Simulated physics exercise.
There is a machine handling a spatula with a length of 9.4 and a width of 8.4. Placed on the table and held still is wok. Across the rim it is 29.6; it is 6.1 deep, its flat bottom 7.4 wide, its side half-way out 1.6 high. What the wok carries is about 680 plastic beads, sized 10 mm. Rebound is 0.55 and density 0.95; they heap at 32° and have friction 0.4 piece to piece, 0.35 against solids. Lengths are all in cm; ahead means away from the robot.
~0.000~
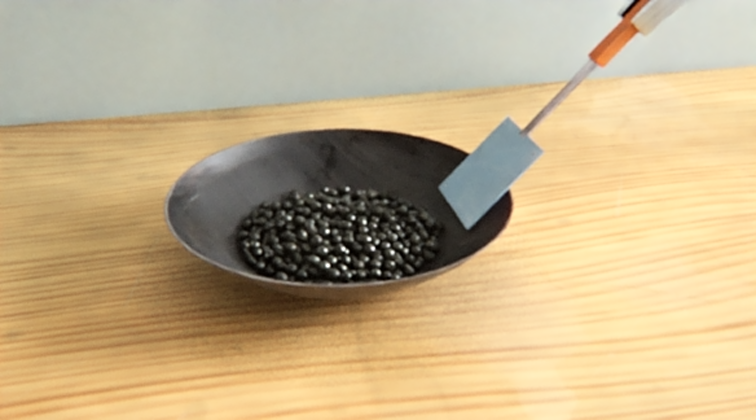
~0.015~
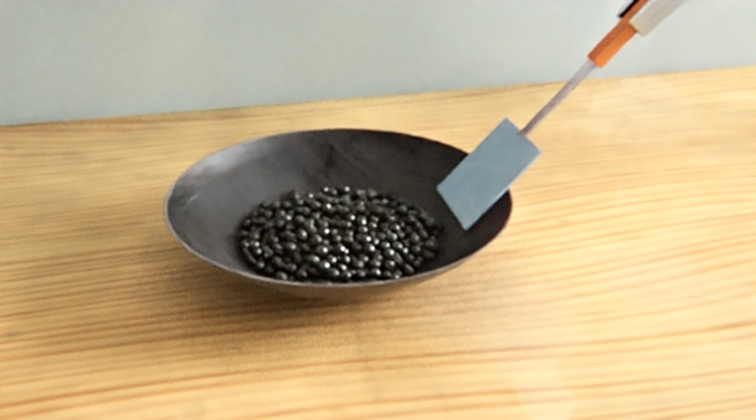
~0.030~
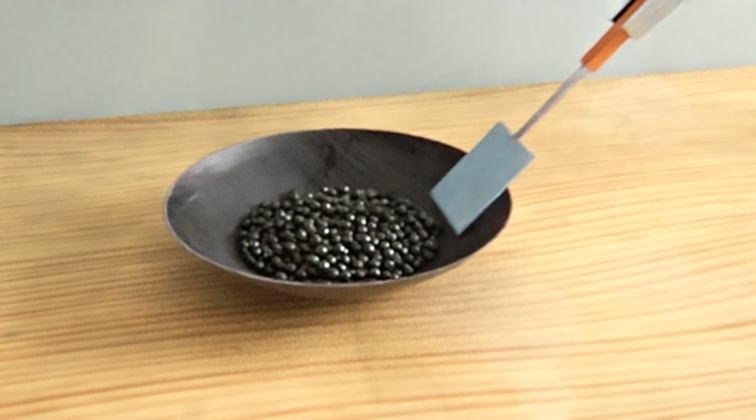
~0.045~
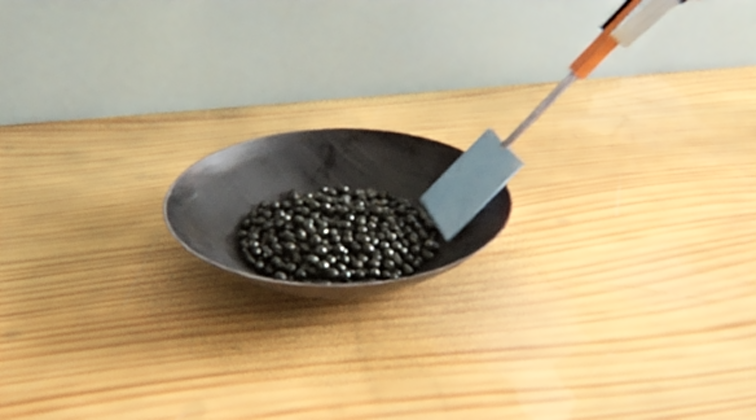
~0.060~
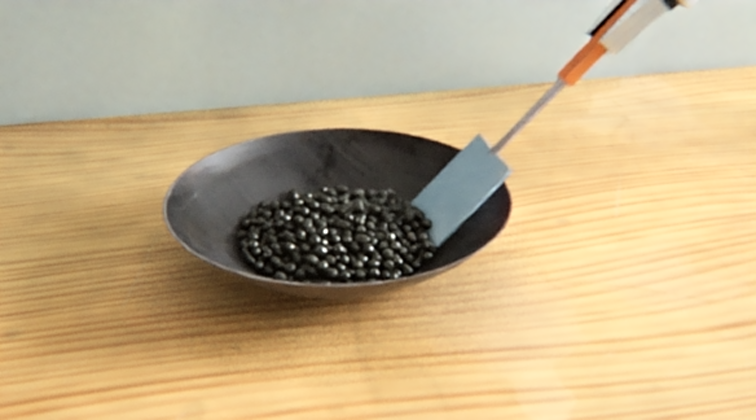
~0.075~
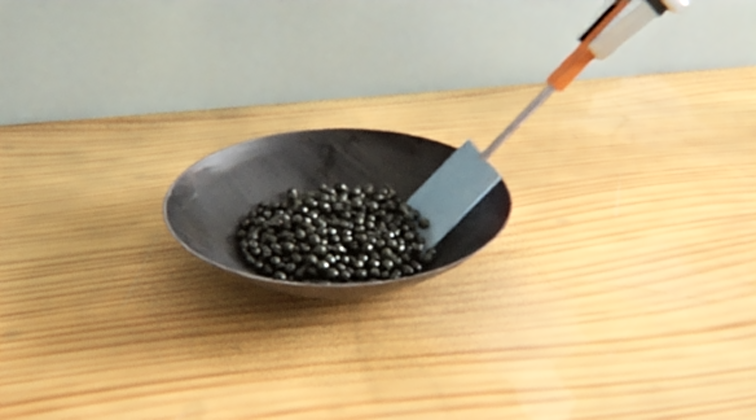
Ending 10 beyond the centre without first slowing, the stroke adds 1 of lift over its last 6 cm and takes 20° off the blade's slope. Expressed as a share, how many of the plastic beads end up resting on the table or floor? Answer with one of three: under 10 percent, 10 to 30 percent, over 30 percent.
10 to 30 percent.
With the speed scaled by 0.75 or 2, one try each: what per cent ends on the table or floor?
About 10 and 45 per cent.
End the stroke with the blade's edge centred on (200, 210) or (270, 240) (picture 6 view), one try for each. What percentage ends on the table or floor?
Respectively about 35 and 0 percent end on the table or floor.
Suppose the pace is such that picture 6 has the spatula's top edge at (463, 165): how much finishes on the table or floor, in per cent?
Some 35 percent.
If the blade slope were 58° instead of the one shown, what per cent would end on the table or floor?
Around 20 in a hundred.
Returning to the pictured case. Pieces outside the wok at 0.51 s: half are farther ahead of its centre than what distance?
Roughly 20 centimetres ahead.
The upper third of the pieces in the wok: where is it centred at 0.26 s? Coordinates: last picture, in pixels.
The middle sits at approx. (236, 219).
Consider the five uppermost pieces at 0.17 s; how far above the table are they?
About 5 centimetres.
After 0.17 s, sloping 46°, highest piece 5 above the table; 685 in the wok.
After 0.26 s, sloping 41°, highest piece 7 above the table; 685 in the wok.
After 0.51 s, sloping 26°, highest piece 7 above the table; 553 in the wok, 125 on the table or floor, 7 on the blade or in flight.
After 1.56 s, sloping 26°, highest piece 7 above the table; 551 in the wok, 134 on the table or floor.
At rest, 551 in the wok, 134 on the table or floor. That is 20 % on the table or floor.
